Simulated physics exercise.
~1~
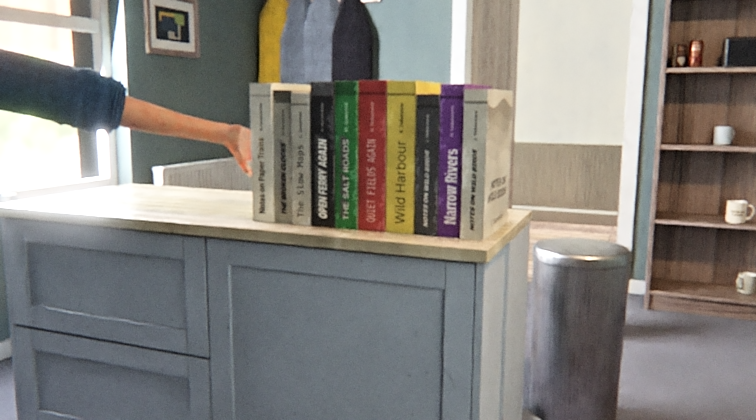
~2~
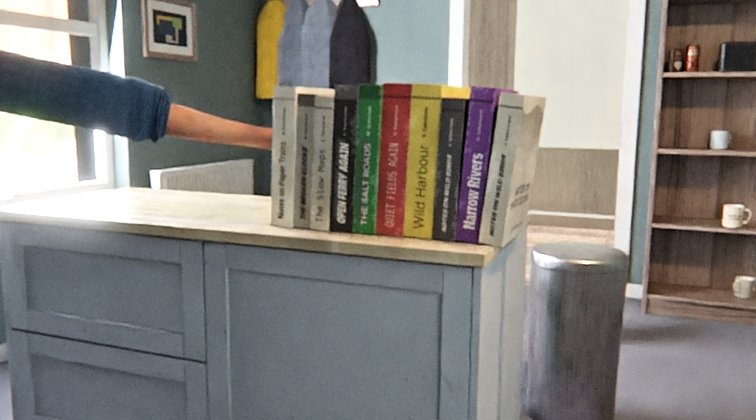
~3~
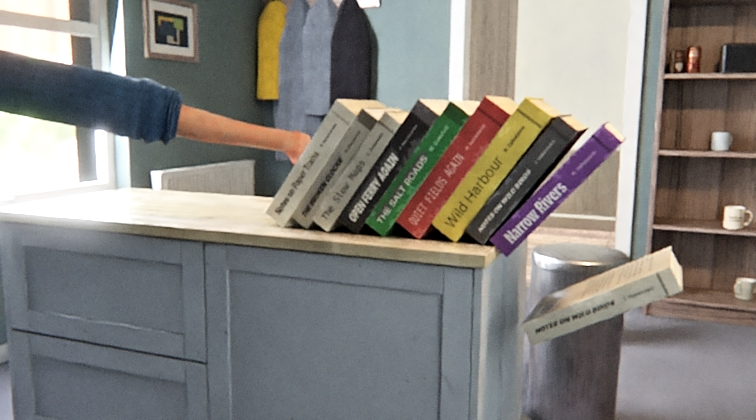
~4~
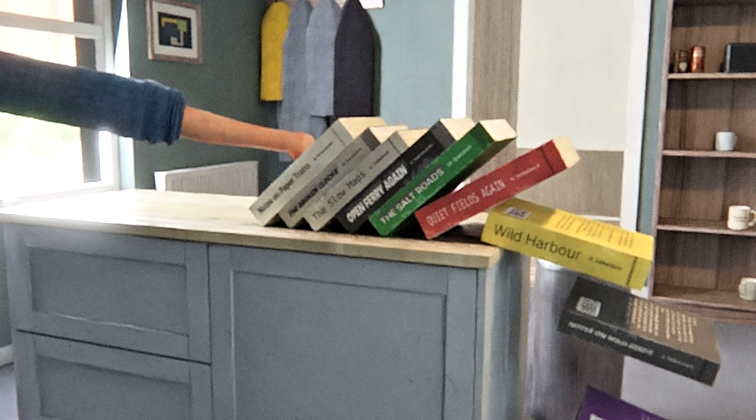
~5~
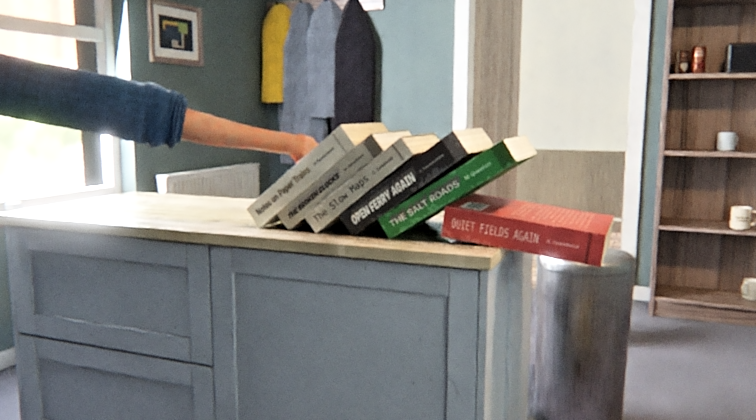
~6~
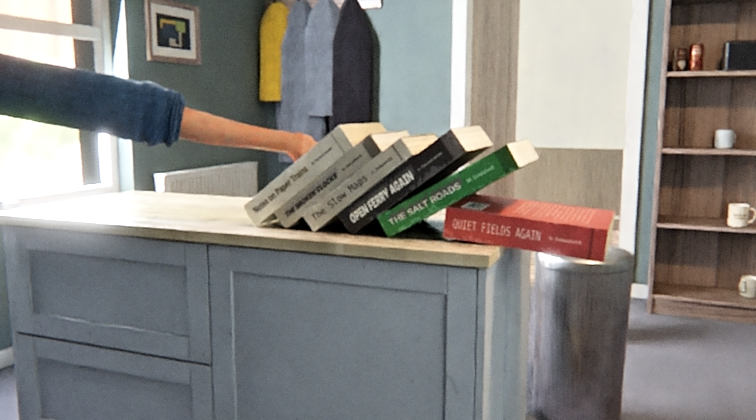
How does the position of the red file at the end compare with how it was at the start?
At the start the red file stands upright in the row. By the end it is lying on its side, jutting out past the right end of the worktop.
